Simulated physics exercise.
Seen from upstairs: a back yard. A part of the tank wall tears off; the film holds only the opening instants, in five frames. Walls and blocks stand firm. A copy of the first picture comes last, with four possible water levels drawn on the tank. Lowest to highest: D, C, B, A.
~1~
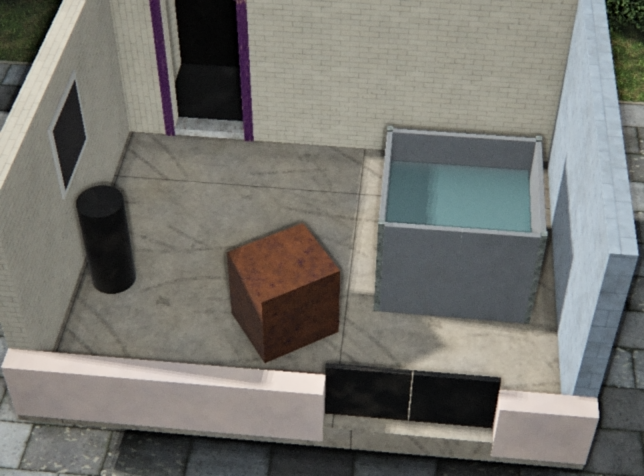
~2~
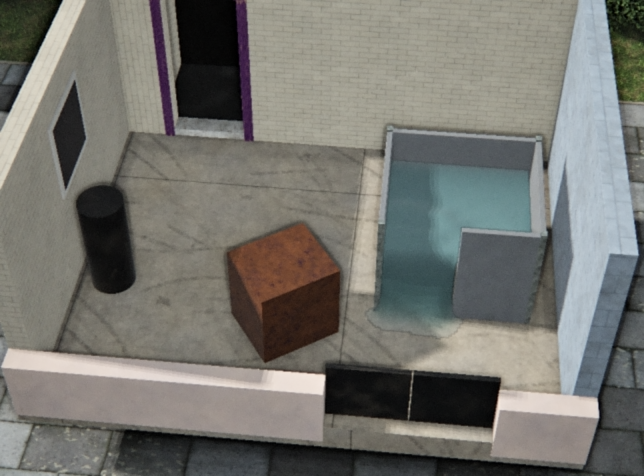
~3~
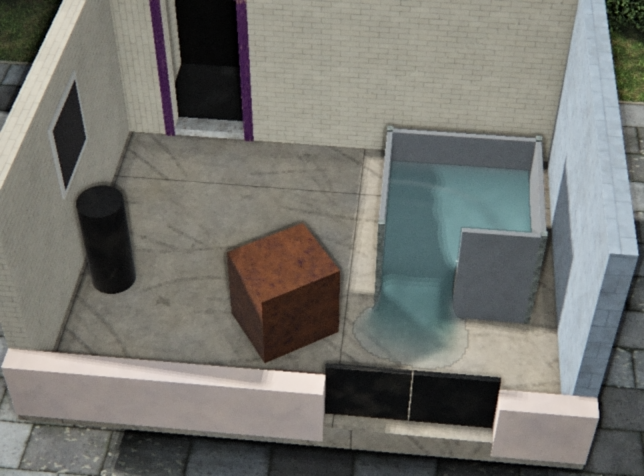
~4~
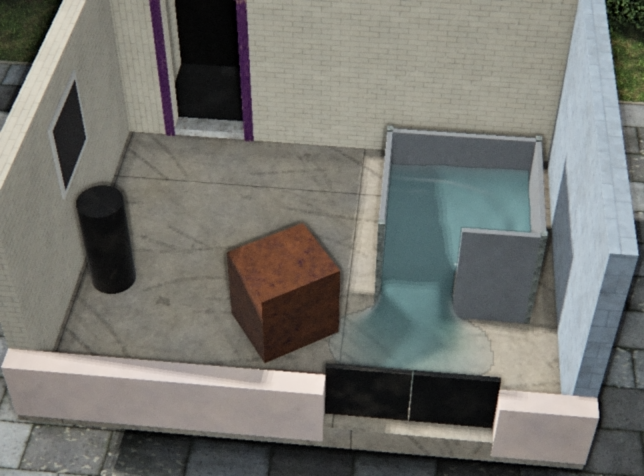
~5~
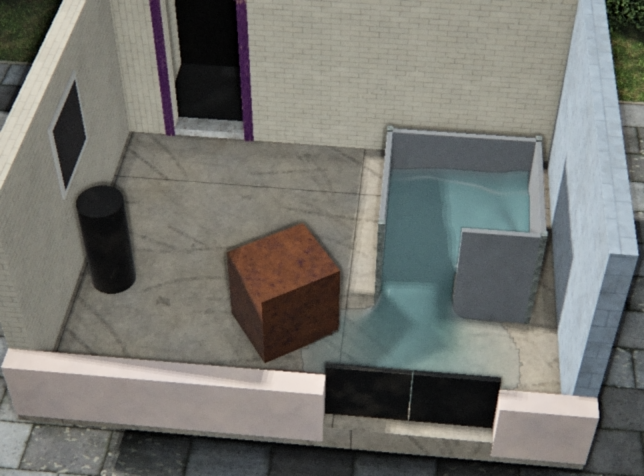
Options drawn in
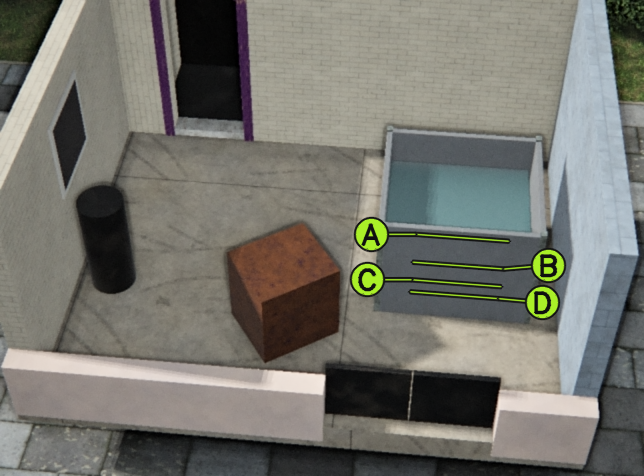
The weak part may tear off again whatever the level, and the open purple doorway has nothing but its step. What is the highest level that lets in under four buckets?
Mark B just does it.
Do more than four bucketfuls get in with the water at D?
No, not at all.
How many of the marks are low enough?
Three of them.
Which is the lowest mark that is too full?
The answer is A.
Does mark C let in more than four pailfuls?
No, not at all.
On the marked copy, A at (461, 237); B at (458, 265); C at (456, 283); D at (454, 295); from the bottom up D, C, B, A.
With A, about 9 bucketfuls get in.
With B, a splash gets over, under a bucket.
With C, nothing gets over.
With D, nothing gets over.
